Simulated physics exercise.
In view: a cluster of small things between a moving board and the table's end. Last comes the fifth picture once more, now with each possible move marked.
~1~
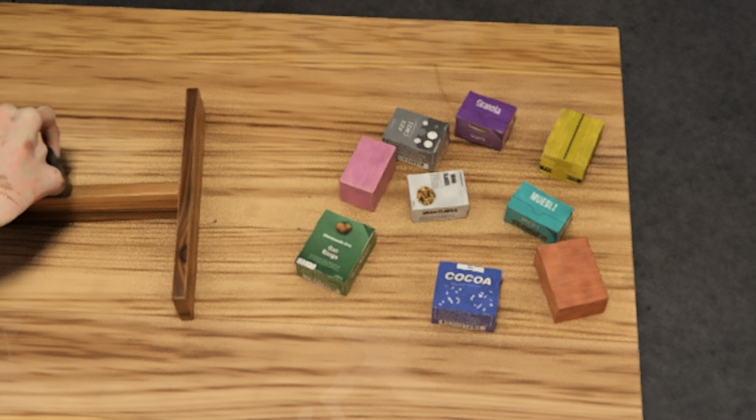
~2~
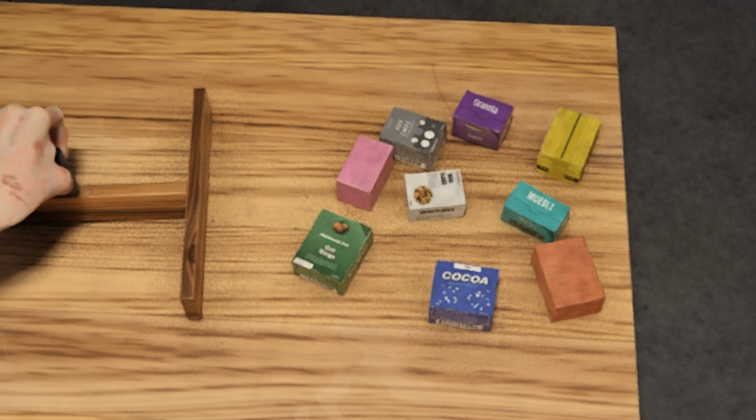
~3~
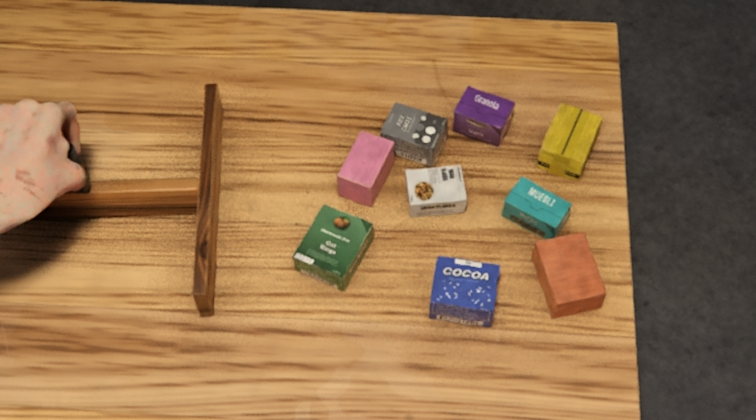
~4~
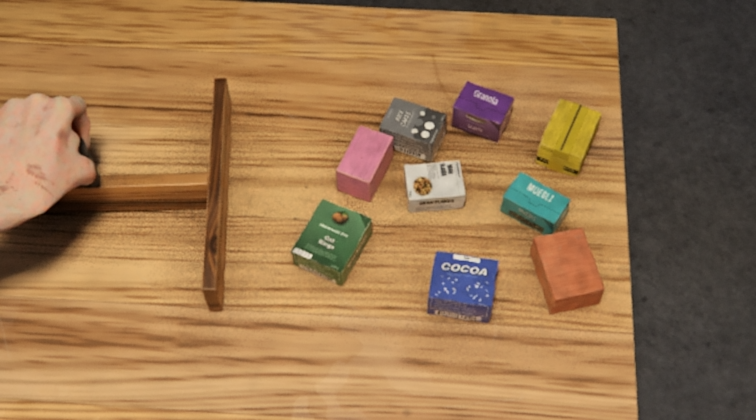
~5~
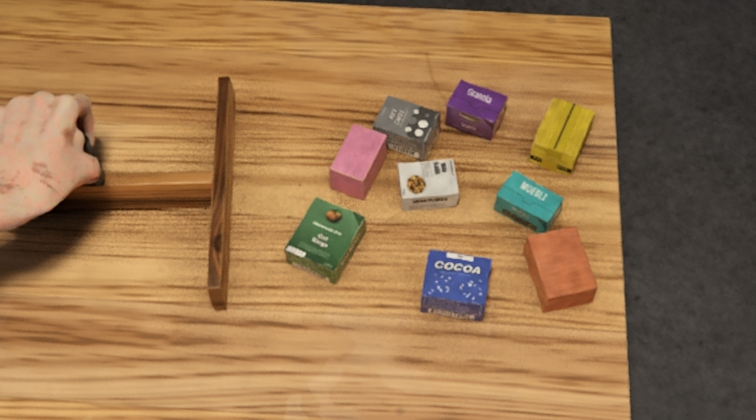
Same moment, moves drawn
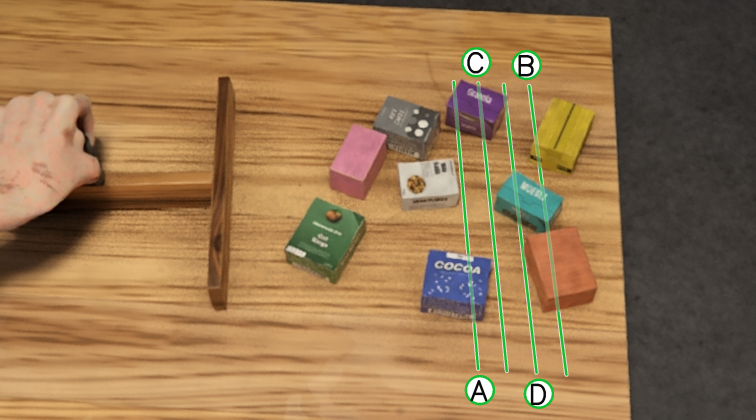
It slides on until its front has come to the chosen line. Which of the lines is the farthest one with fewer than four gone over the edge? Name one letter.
B is the last line within the limit.
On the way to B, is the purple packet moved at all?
By then, yes.
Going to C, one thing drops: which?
The turquoise box.
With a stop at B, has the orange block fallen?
Yes.
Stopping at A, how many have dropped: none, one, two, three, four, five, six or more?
By then, none.
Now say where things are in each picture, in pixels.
White packet (438, 196); turquoise box (538, 215); green packet (336, 252), in the first frame.
Board (193, 187); blue packet (463, 296), in the second frame.
Board (205, 183); grey packet (415, 134), in the third frame.
Board (215, 177); yellow box (568, 138), in the fourth frame.
Board (219, 176); white packet (428, 185); turquoise box (528, 204); green packet (326, 240), in the fifth frame.
On the marked copy, A at (465, 214); B at (546, 219); C at (491, 216); D at (519, 217).
Following B. Soon after the start, board (336, 183); green packet (374, 238); pink block (366, 162).
Later, board (456, 189); turquoise box (591, 206); white packet (525, 193).
In the end, board (546, 194); turquoise box over the edge; yellow box over the edge; three fallen.
As for the rest, A is within the limit but short; C is within the limit but short; D is within the limit but short.
